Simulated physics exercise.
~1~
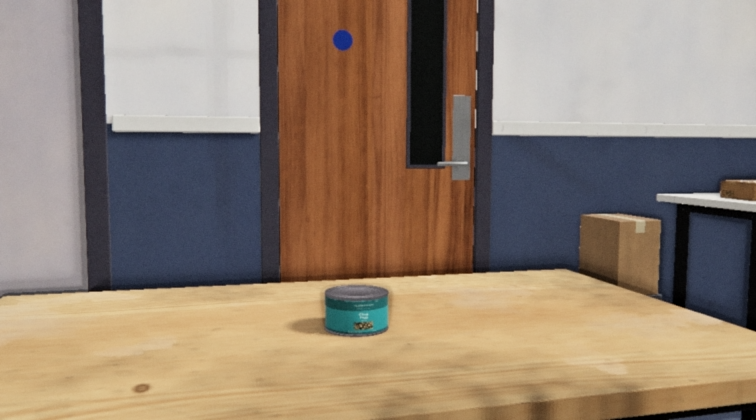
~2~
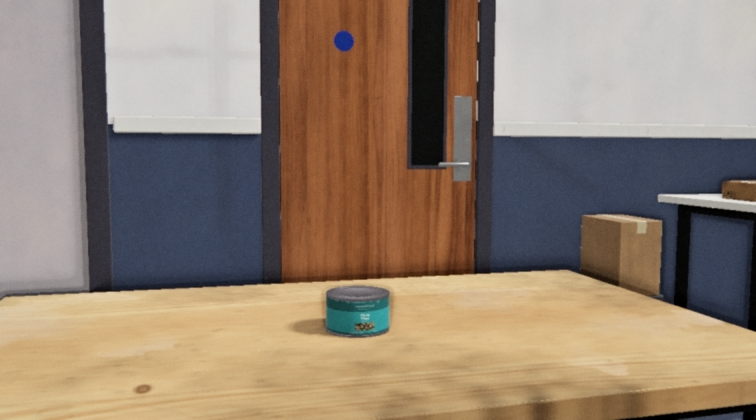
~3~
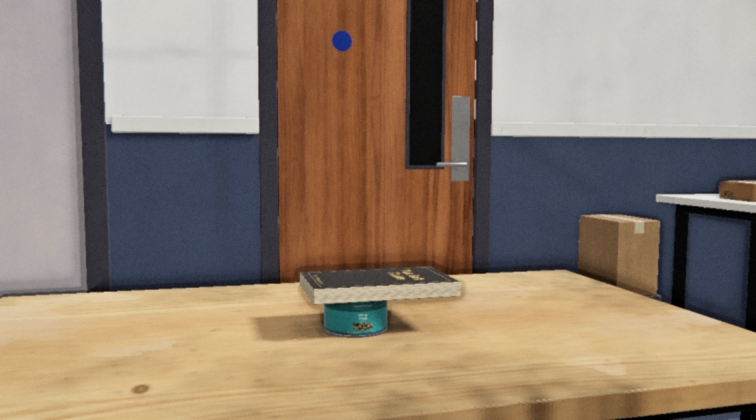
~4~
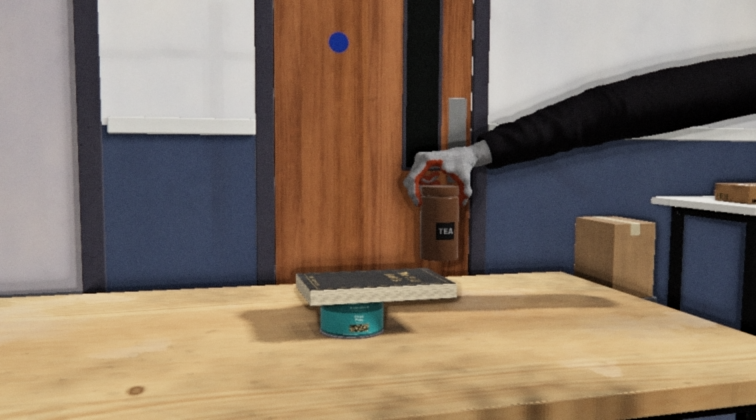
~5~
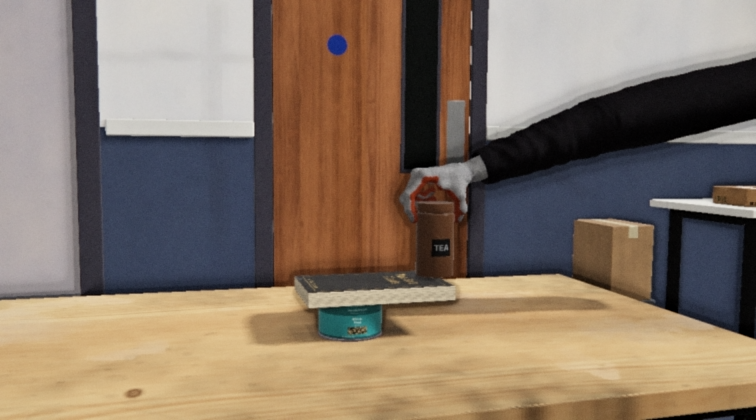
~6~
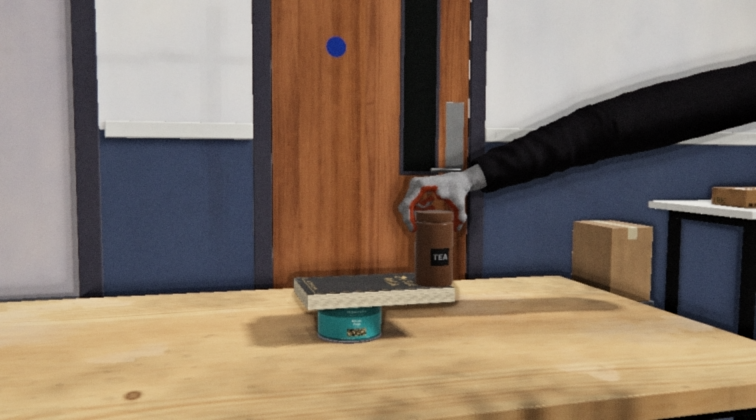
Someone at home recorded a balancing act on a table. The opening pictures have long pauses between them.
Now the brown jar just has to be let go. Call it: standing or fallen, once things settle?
Fallen.
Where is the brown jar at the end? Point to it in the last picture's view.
End position in the final view: Approximately (489, 307).
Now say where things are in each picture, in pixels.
The last thing is not in view yet; turquoise tub (357, 310), in the first frame.
The last thing is not in view yet; turquoise tub (358, 310), in the second frame.
The last thing is not in view yet; turquoise tub (356, 310), in the third frame.
Still above its spot; brown jar (439, 222); turquoise tub (352, 312), in the fourth frame.
Still above its spot; brown jar (435, 238); turquoise tub (350, 314), in the fifth frame.
Set down, still held; brown jar (434, 248); turquoise tub (350, 316), in the sixth frame.
Then, 0.30 s on from there, brown jar now fallen; black book turned 32° from how it was put.
Then, 0.40 s on from there, black book turned 38° from how it was put.
Then, 0.50 s on from there, black book turned 20° from how it was put.
Then, 1.00 s on from there, nothing new.
In the end, fallen, brown jar; the other 2 unmoved. At the end, from the last picture's camera, brown jar near (489, 308). The stack comes apart.
